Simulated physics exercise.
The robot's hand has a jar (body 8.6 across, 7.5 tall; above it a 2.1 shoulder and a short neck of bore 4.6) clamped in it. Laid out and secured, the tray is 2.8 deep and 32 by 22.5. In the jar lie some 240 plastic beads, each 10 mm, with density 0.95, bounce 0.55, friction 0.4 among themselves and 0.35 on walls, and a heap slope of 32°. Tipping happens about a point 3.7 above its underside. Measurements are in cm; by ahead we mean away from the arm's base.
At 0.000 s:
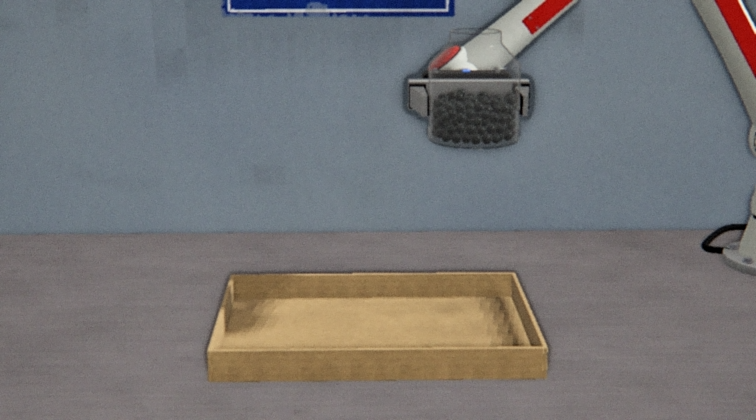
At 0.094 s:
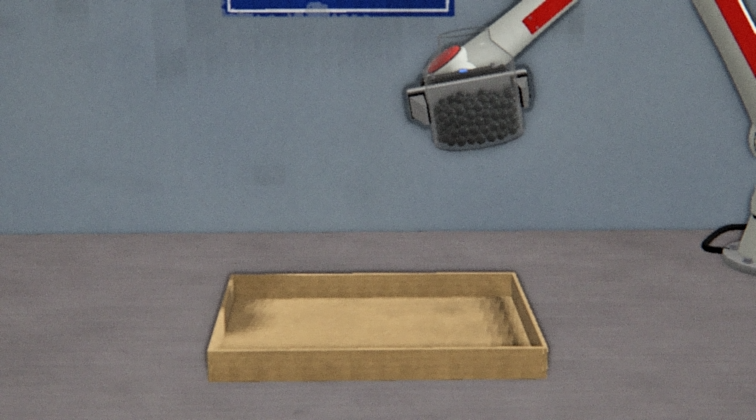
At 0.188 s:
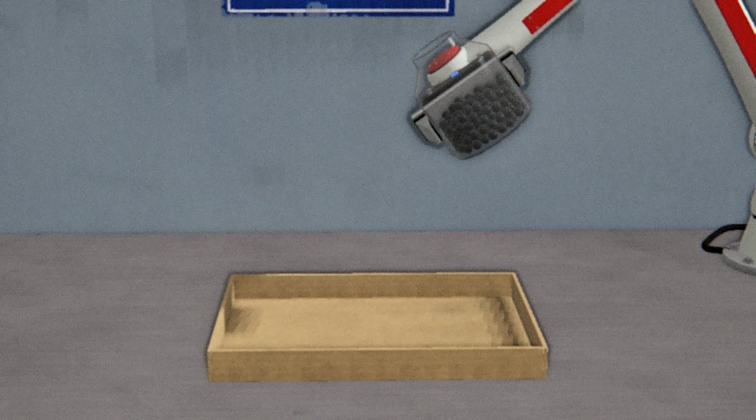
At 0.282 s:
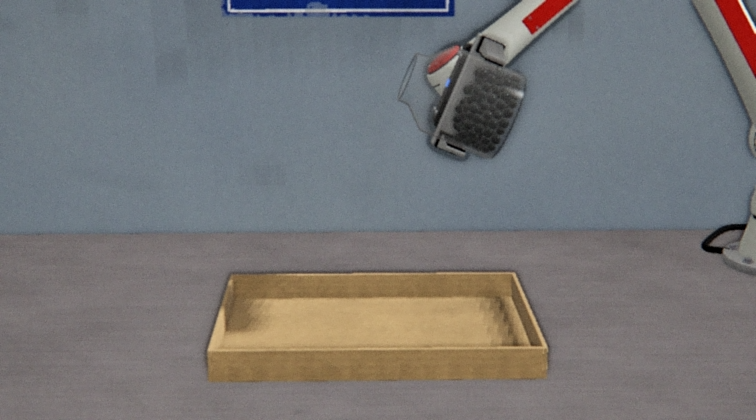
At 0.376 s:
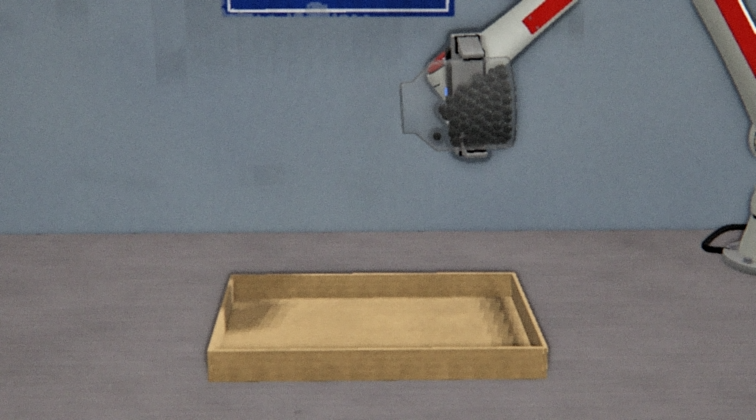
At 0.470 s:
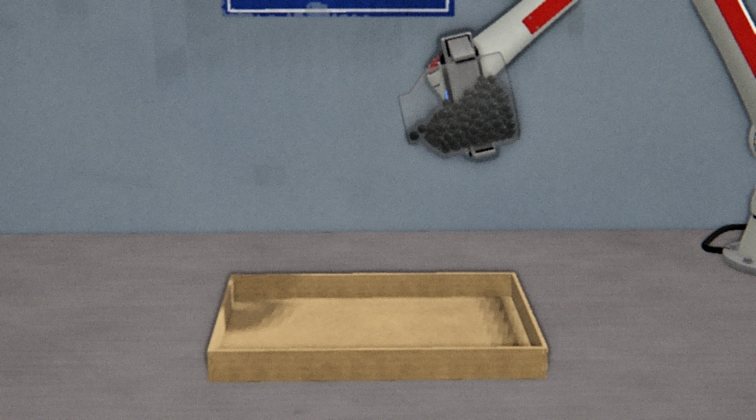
A robot arm rotates a clear jar of dark beads onto its side above a tray.
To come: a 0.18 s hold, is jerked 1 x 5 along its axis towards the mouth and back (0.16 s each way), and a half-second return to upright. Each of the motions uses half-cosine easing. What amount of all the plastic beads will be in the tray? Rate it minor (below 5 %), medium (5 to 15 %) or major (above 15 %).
Medium.
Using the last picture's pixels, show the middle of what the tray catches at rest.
Roughly pixel (316, 325).
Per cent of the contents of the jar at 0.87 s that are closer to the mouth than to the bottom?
About 70 per cent.
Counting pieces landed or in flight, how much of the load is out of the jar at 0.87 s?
By then, around 5 per cent of the load is out of the jar.
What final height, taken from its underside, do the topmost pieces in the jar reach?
Around 6.0 cm.
By 0.87 s, tipped 103°, highest piece 25 above the table; 231 in the jar, 6 in the tray, 2 in flight or on a rim.
By 1.27 s, tipped 36°, highest piece 29 above the table; 219 in the jar, 19 in the tray, 1 in flight or on a rim.
By 1.67 s, upright, highest piece 27 above the table; 219 in the jar, 20 in the tray.
By 2.37 s, upright, highest piece 27 above the table; 219 in the jar, 20 in the tray.
Final count, 219 in the jar, 20 in the tray. That is 8 % in the tray.
